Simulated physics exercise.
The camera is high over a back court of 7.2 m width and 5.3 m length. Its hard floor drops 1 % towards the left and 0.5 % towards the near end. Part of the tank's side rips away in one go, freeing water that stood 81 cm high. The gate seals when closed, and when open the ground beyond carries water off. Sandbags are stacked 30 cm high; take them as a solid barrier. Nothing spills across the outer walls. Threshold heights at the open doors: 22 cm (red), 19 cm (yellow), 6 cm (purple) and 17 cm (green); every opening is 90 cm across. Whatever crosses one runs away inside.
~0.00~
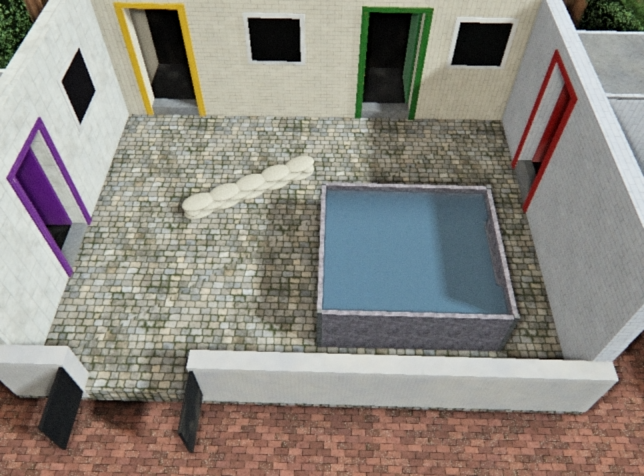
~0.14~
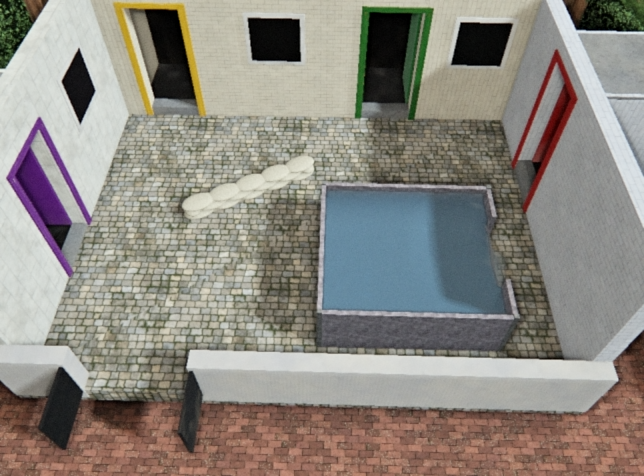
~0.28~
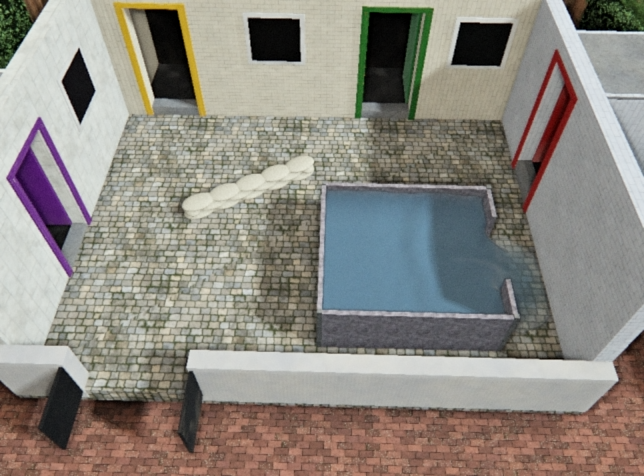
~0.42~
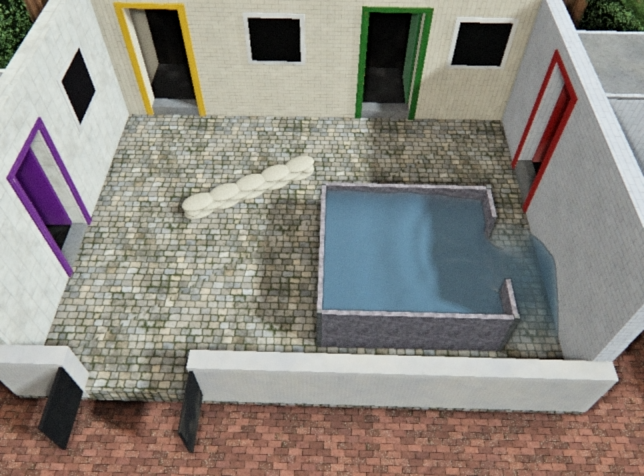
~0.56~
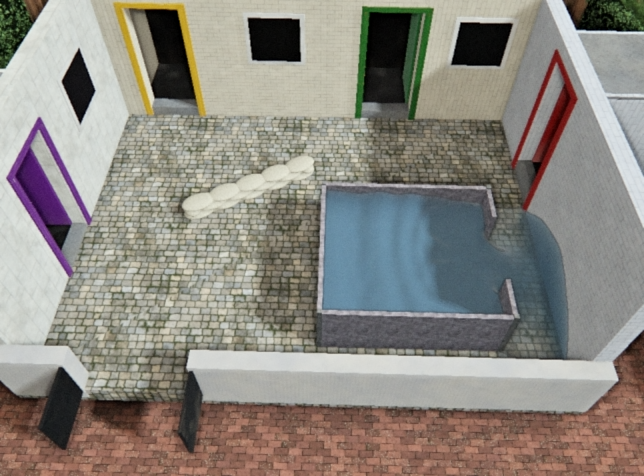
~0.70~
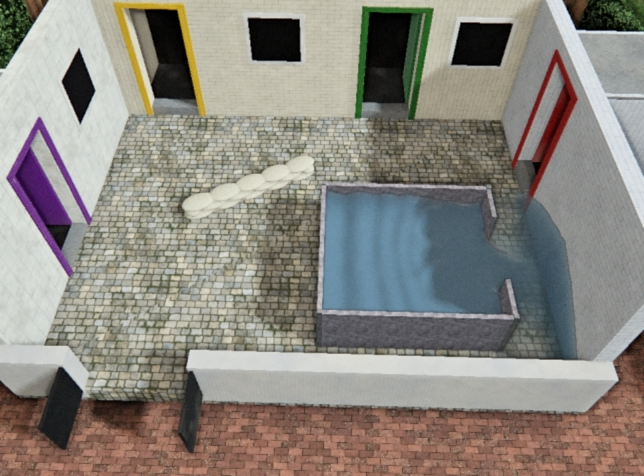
Water pours through a gap in the tank's right side and spreads against the right wall.
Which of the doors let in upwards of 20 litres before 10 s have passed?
Within that time: At the red door it keeps below the limit; at the yellow door it stays under the limit; at the purple door it exceeds the limit; at the green door it does not reach the limit.
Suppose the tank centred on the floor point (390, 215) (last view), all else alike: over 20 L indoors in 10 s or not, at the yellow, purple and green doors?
Against that limit: Yellow not over, purple over, green not over.
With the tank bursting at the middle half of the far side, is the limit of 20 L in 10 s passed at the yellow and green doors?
Against that limit: Yellow under, green past it.
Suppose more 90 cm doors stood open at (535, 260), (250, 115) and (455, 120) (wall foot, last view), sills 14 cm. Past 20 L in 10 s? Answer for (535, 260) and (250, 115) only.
In that order: Above, below.
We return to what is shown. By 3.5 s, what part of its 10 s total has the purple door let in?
About 0 per cent.
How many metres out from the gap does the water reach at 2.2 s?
Some 4.6 m out.
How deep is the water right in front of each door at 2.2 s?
In cm: Red 13, yellow 0, purple 0, green 17.
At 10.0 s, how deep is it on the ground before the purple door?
Some 10.5 cm.
After 1.4 s water covers 20 % of the floor and is deepest (64 cm) near (559, 371); red door 13 cm at the sill, 0 L in, yellow door not reached, purple door not reached, green door not reached.
After 2.2 s water covers 35 % of the floor and is deepest (56 cm) near (562, 384); red door 13 cm at the sill, 0 L in, yellow door not reached, purple door not reached, green door 17 cm at the sill, 0 L in.
After 3.5 s water covers 60 % of the floor and is deepest (38 cm) near (539, 291); red door 10 cm at the sill, 0 L in, yellow door 2 cm at the sill, 0 L in, purple door 4 cm at the sill, 0 L in, green door 17 cm at the sill, 5 L in.
After 6.0 s water covers 90 % of the floor and is deepest (24 cm) near (548, 384); red door 7 cm at the sill, 0 L in, yellow door 9 cm at the sill, 0 L in, purple door 11 cm at the sill, 34 L in, green door 13 cm at the sill, 6 L in.
After 10.0 s water covers 95 % of the floor and is deepest (23 cm) near (36, 371); red door 5 cm at the sill, 0 L in, yellow door 14 cm at the sill, 3 L in, purple door 10 cm at the sill, 113 L in, green door 7 cm at the sill, 6 L in.
